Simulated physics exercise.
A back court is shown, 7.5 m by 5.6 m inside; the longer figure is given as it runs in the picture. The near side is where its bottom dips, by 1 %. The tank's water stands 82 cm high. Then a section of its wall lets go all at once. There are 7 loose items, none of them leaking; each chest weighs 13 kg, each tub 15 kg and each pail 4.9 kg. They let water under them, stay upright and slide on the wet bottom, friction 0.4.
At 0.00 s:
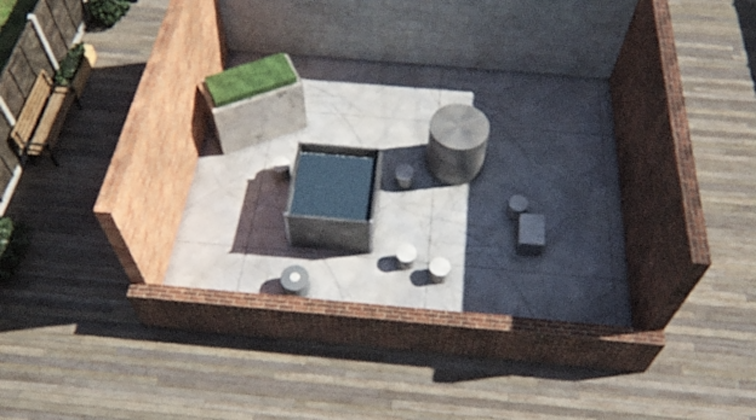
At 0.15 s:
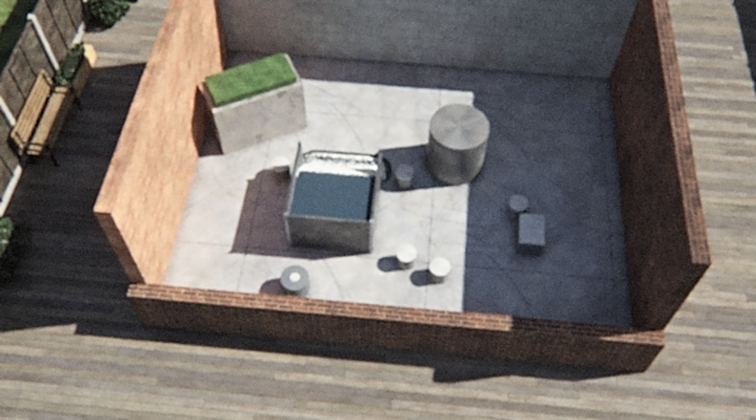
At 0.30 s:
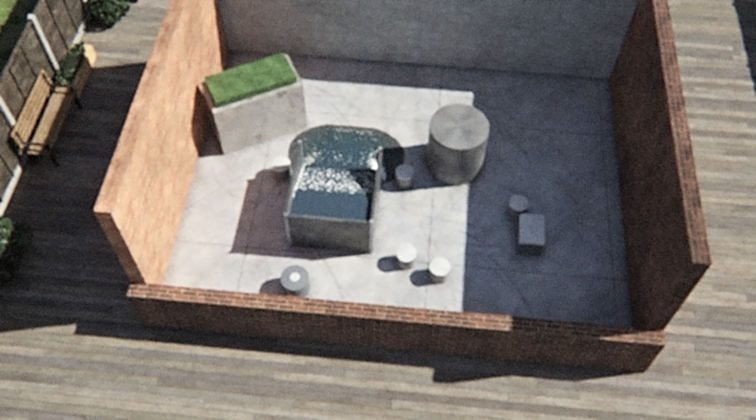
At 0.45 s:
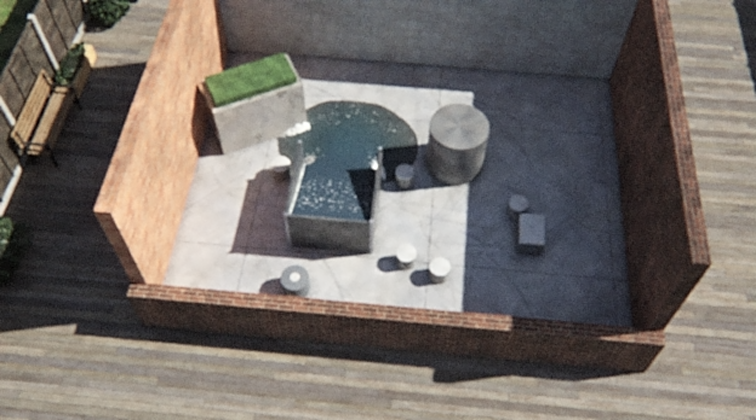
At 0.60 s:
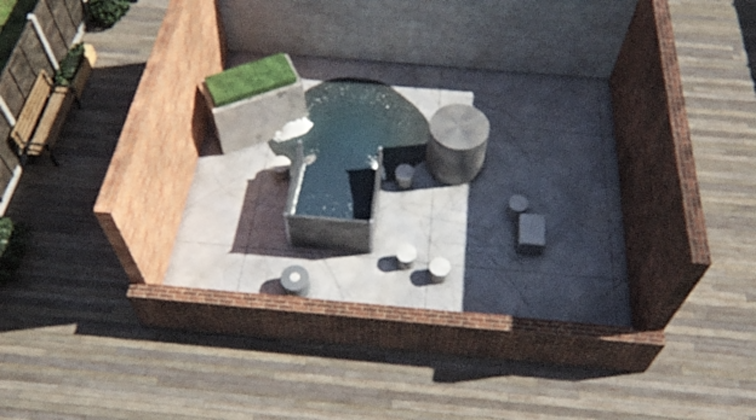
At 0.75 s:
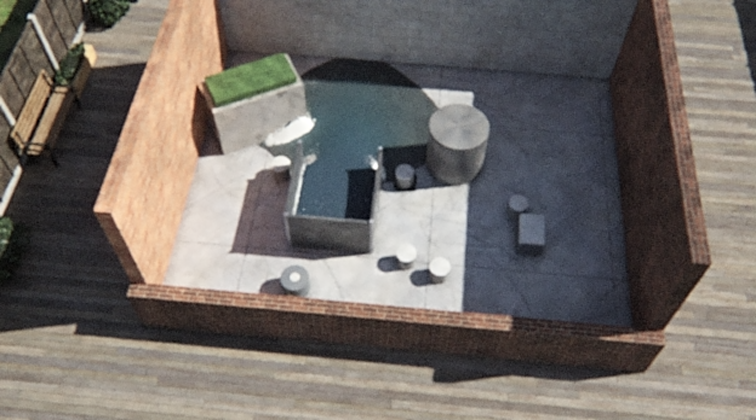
Dark blue-green water pours from the far side of a square grey tank in a brick-walled court, seen from a fixed camera high above. Around the tank stand a grass-topped pale block at upper left, a grey cylinder to the right, and small white and grey objects. Foaming first, the water fans out across the pale floor, reaching the block and cylinder, while the objects stay put.
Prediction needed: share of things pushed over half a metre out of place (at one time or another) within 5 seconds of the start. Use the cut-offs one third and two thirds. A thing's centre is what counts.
Under a third.
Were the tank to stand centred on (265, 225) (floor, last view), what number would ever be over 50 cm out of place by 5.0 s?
Result: 2 of them.
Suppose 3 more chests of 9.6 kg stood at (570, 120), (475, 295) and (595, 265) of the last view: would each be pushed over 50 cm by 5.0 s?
Beyond it, within it, within it.
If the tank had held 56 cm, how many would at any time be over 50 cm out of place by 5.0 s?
In that case the number is 0.
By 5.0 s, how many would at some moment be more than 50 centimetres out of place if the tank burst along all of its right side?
In that case the number is 5.
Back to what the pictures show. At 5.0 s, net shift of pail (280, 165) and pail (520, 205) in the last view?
Distances: 0 cm; 0 cm.
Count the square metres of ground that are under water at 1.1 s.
That flooded area is roughly 10.5 m2.
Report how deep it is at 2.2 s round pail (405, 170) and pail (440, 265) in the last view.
Close to 0 and 0 centimetres.
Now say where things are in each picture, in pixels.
In the first picture, a chest at (532, 228), on the bottom; a tub at (295, 277), on the bottom; 1.8 m2 under water; 0 of 7 have shifted.
In the second picture, a chest at (532, 228), on the bottom; a tub at (295, 277), on the bottom; water covers 2.6 m2; 0 of 7 have shifted.
In the third picture, a chest at (532, 228), on the bottom; a tub at (295, 277), on the bottom; 3.9 m2 under water; 0 of 7 have shifted.
In the fourth picture, a chest at (532, 228), on the bottom; a tub at (295, 277), on the bottom; 5.3 m2 under water; 0 of 7 have shifted.
In the fifth picture, a chest at (532, 228) rests on the ground; a tub at (295, 277) rests on the ground; water covers 6.8 m2; 0 of 7 have shifted.
In the sixth picture, a chest at (532, 228) rests on the ground; a tub at (295, 277), on the bottom; 8.5 m2 under water; 0 of 7 have shifted.
After 1.1 s 0 of 7 are over 50 cm from their spots; 0 afloat.
After 2.2 s 0 of 7 are over 50 cm from their spots; 0 afloat.
After 3.5 s 0 of 7 are over 50 cm from their spots; 0 afloat.
After 5.0 s 0 of 7 are over 50 cm from their spots, and 0 have been at some point; 0 afloat.
